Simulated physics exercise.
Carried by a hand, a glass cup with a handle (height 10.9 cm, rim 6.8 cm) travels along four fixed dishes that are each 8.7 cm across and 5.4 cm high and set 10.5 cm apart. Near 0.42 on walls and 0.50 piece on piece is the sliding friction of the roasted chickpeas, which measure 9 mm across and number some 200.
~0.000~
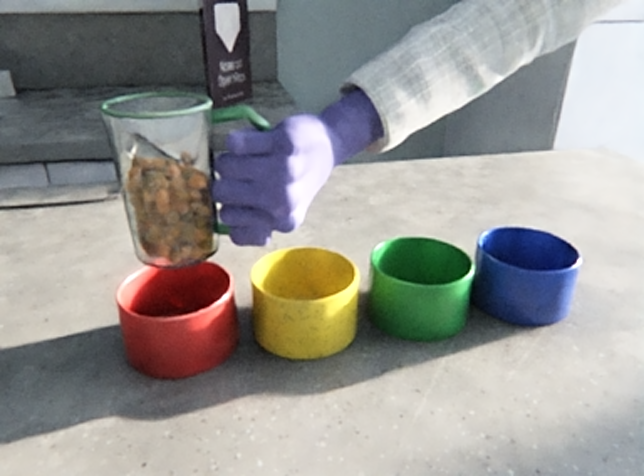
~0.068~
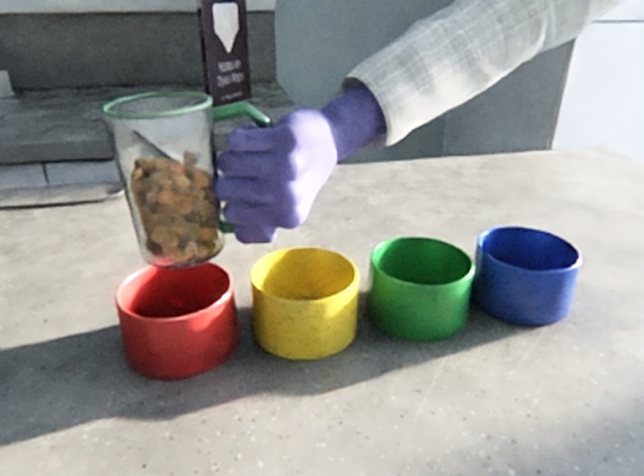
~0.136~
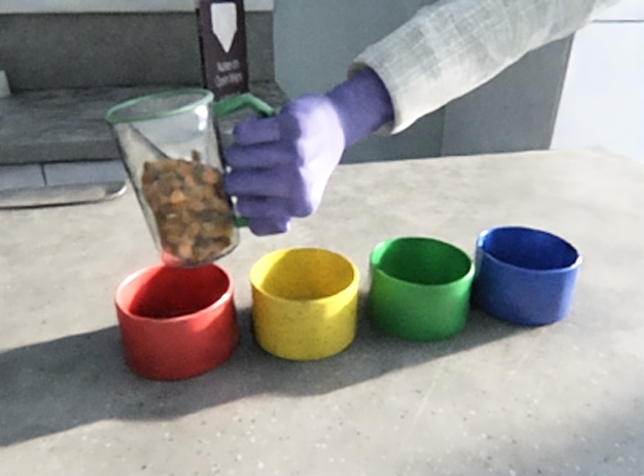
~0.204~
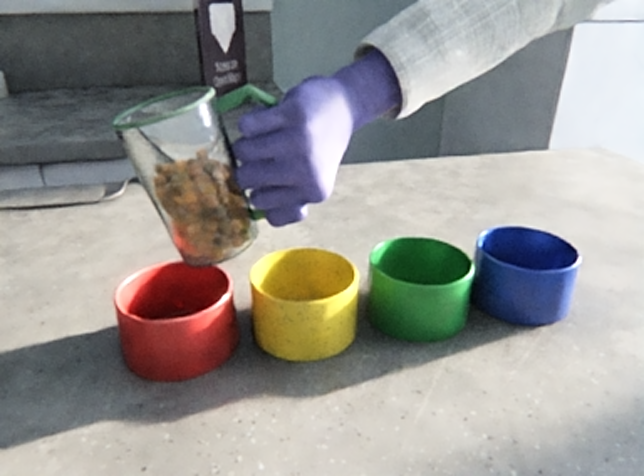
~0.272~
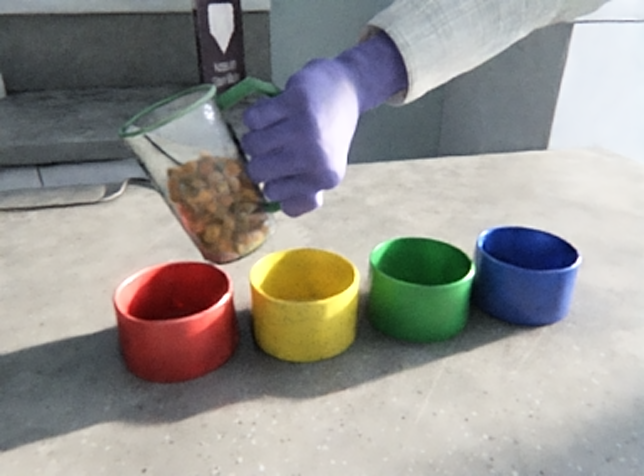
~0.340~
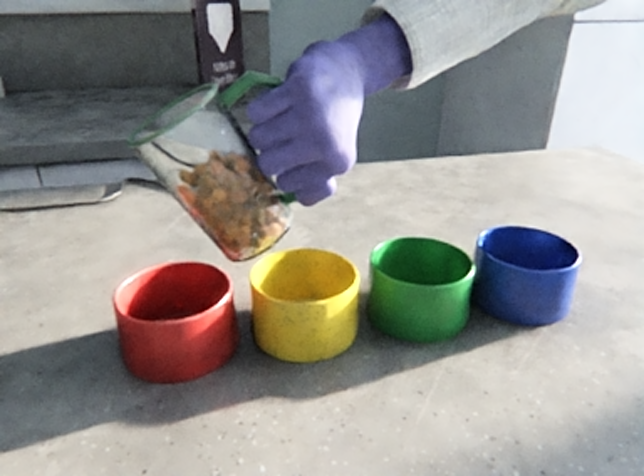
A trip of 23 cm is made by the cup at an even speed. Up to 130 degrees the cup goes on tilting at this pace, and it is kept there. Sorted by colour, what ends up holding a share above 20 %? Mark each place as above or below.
Marks: Red below, blue below, green below, yellow above, counter below.
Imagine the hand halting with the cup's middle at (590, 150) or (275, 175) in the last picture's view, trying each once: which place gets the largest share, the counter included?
The largest share ends at yellow first and at red second.
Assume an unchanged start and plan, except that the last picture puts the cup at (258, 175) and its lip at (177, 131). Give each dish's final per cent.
The red dish keeps 0, the blue dish 0, the green dish 90 and the yellow dish 0.
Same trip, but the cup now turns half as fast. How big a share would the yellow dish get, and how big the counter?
In that case the yellow dish gets 0 and the counter gets 10.
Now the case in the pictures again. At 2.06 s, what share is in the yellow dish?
Roughly 90 in a hundred.
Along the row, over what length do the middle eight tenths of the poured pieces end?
It spans roughly 6 centimetres along the row.
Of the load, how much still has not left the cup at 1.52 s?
Roughly 0 per cent.
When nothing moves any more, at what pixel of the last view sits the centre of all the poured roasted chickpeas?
At about (312, 306).
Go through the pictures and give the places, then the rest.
Cup at (169, 181), tilt 0 degrees, lip at (103, 106), moved 0.0 cm; middle of the pieces at (172, 210); red dish at (176, 287); yellow dish at (305, 273); green dish at (421, 260); blue dish at (528, 248), in the first picture.
Cup at (172, 181), tilt 2 degrees, lip at (104, 108), moved 0.3 cm; middle of the pieces at (176, 210), in the second picture.
Cup at (182, 180), tilt 8 degrees, lip at (107, 114), moved 1.0 cm; middle of the pieces at (189, 209), in the third picture.
Cup at (194, 180), tilt 15 degrees, lip at (113, 123), moved 1.9 cm; middle of the pieces at (205, 208), in the fourth picture.
Cup at (206, 179), tilt 22 degrees, lip at (120, 132), moved 2.8 cm; middle of the pieces at (220, 206), in the fifth picture.
Cup at (219, 178), tilt 29 degrees, lip at (129, 141), moved 3.7 cm; middle of the pieces at (236, 203); red dish at (174, 290); yellow dish at (304, 274); green dish at (421, 260); blue dish at (527, 247). Its pace works out near 105 degrees a second; the hand travels 13 cm a second, in the sixth picture.
After 1.05 s, tilt 103 degrees; cup holds 100 %.
After 1.52 s, tilt 130 degrees; cup holds 0 %, yellow 90 %.
After 2.06 s, tilt 130 degrees; cup holds 0 %, yellow 90 %.
By 2.4 s all is still; red 0 %, blue 0 %, green 0 %, yellow 90 %, counter 10 %.
